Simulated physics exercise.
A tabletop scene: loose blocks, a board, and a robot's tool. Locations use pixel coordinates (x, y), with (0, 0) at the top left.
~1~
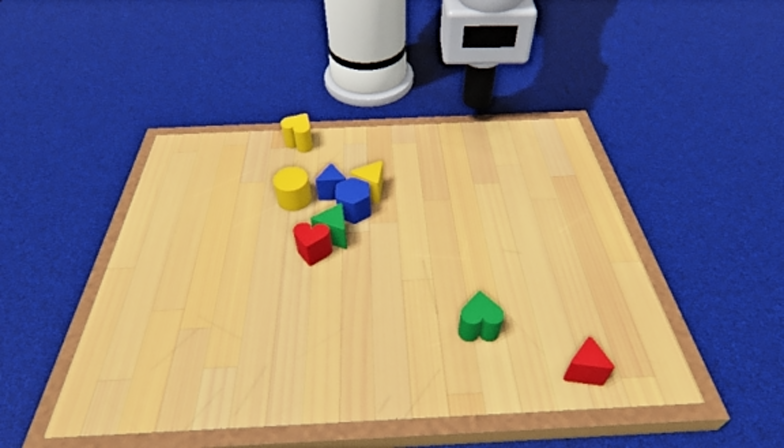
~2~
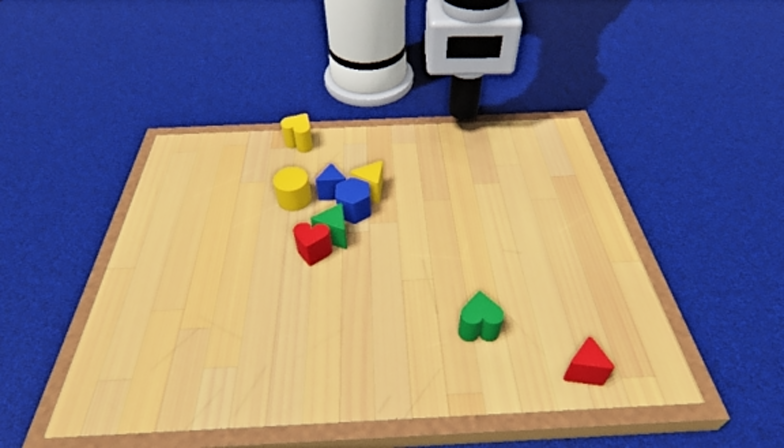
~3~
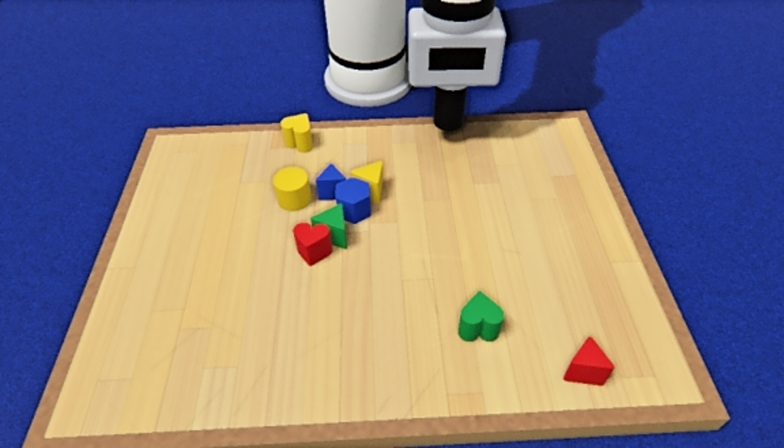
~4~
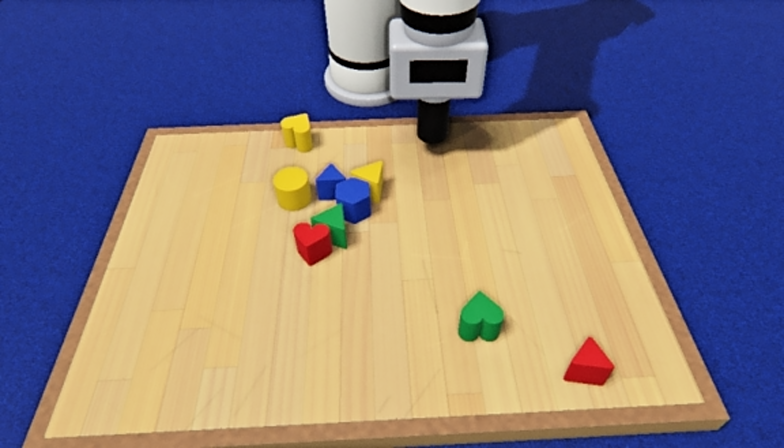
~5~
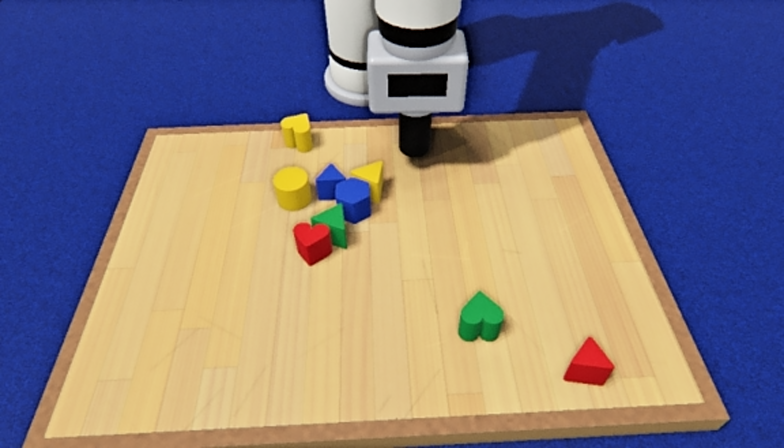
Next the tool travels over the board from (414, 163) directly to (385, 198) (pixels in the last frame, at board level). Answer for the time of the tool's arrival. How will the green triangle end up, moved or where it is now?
That block stays.
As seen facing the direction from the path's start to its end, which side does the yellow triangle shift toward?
Right-hand side.
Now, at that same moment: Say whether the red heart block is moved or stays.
Undisturbed, or as good as.
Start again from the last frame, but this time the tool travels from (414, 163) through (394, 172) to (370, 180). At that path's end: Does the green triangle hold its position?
That would be a no.
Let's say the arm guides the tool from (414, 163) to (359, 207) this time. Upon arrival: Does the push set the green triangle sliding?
Yes.
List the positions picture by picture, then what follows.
Tool tip at (477, 101); block tops, red heart block at (310, 232); blue triangle at (331, 173); green triangle at (332, 216); blue hexagonal block at (353, 189); yellow triangle at (370, 171), in the first frame.
Tool at (463, 111); blocks unchanged, in the second frame.
Tool at (448, 122); blocks unchanged, in the third frame.
Tool at (432, 134); blocks unchanged, in the fourth frame.
Tool at (415, 148); red heart block at (310, 232); blue triangle at (331, 173); green triangle at (332, 216); blue hexagonal block at (353, 189); yellow triangle at (370, 171), in the fifth frame.
On the path given first. Halfway along, tool at (400, 165); nothing pushed yet.
At the end, tool at (385, 183); red heart block in place; blue triangle at (328, 175); green triangle in place; blue hexagonal block at (351, 191); yellow triangle at (357, 171).
